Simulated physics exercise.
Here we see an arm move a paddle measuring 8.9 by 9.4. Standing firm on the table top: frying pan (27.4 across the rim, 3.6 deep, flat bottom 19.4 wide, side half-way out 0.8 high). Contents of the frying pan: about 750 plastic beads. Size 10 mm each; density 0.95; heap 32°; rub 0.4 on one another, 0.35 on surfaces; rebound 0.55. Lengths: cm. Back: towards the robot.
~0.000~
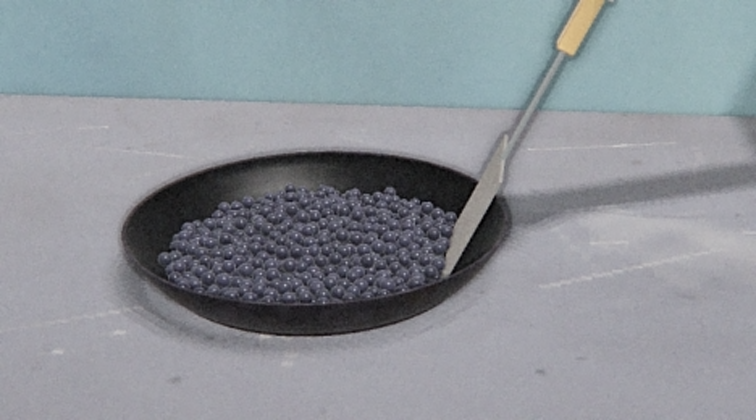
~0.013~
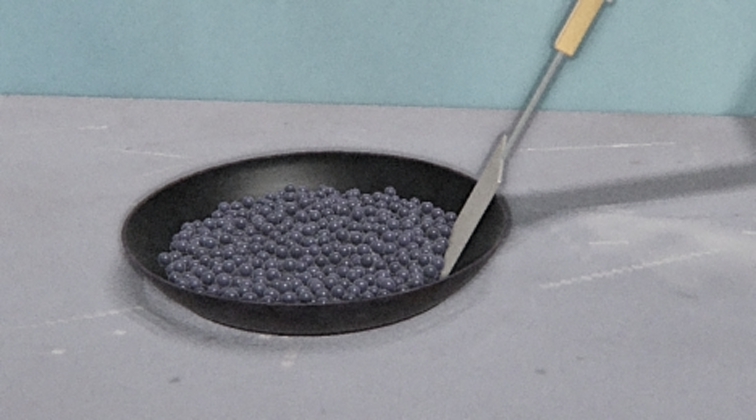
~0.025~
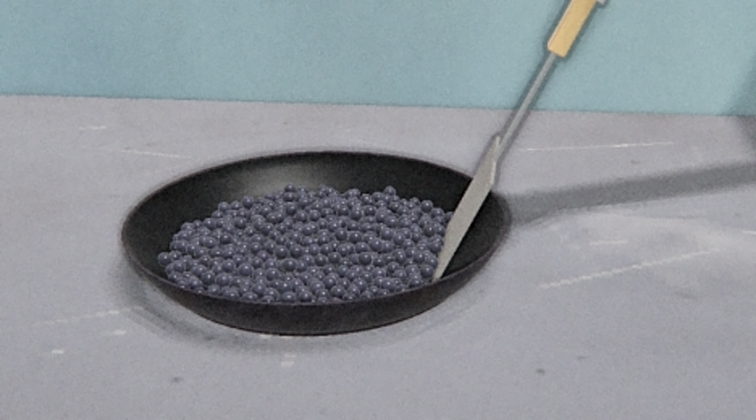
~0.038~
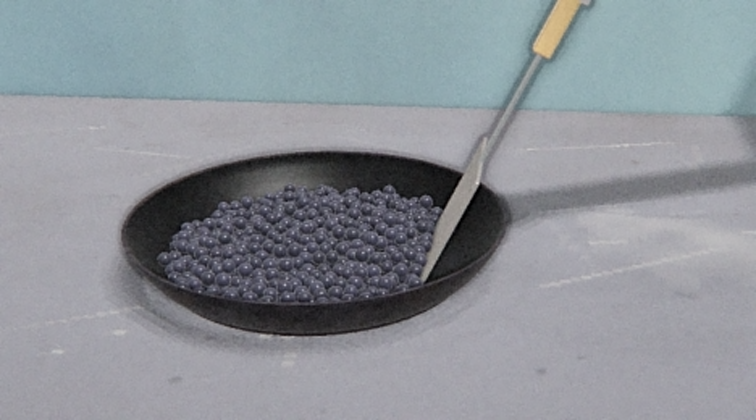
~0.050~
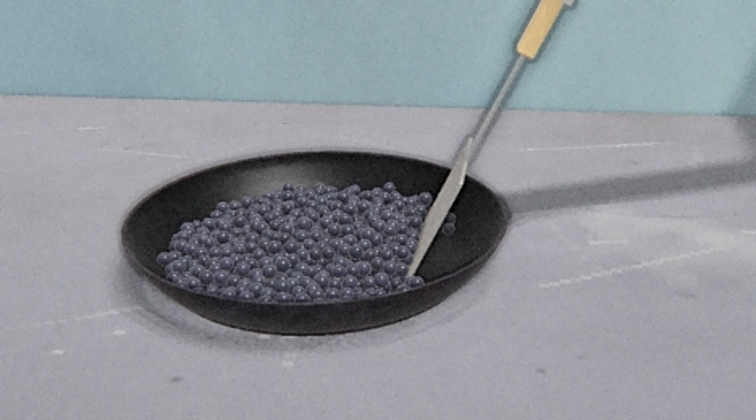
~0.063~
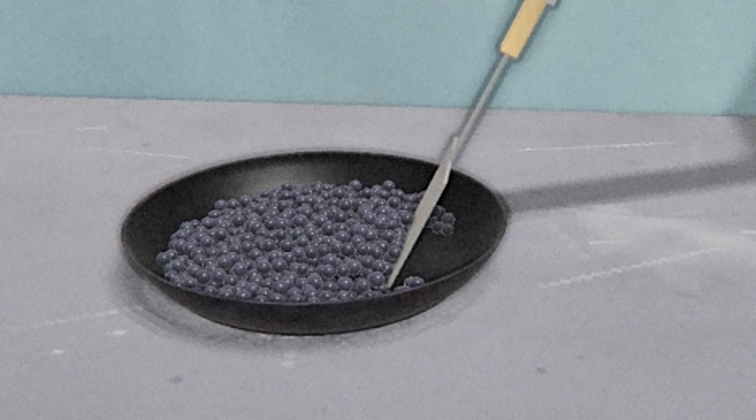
A metal paddle with a wooden handle moved steadily left through a black frying pan of small dark bluish beads, pushing them aside and leaving a few behind on its right.
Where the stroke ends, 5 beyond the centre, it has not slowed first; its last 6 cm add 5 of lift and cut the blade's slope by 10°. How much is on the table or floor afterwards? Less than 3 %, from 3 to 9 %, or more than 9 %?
From 3 to 9 %.
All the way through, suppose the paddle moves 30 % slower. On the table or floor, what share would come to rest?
In that case some 0 per cent.
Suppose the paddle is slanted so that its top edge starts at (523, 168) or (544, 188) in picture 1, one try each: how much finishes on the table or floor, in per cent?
Around 5 per cent, then around 5 per cent.
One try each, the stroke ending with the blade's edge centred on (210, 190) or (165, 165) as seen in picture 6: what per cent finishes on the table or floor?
Try 1: Approx. 10 %; try 2: Approx. 25 %.
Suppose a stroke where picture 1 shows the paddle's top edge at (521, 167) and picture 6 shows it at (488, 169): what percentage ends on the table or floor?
About 0 per cent.
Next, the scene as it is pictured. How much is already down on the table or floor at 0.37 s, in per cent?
6 %.
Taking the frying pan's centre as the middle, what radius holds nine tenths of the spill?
Around 60 centimetres.
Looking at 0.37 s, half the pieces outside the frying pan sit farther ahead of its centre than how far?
It comes to near 22 cm ahead of the middle.
After 0.11 s, sloping 64°, highest piece 6 above the table; 752 in the frying pan.
After 0.15 s, sloping 60°, highest piece 6 above the table; 752 in the frying pan.
After 0.37 s, sloping 54°, highest piece 4 above the table; 714 in the frying pan, 38 on the table or floor.
After 1.42 s, sloping 54°, highest piece 4 above the table; 714 in the frying pan, 38 on the table or floor.
At rest, 714 in the frying pan, 38 on the table or floor. That is 5 % on the table or floor.
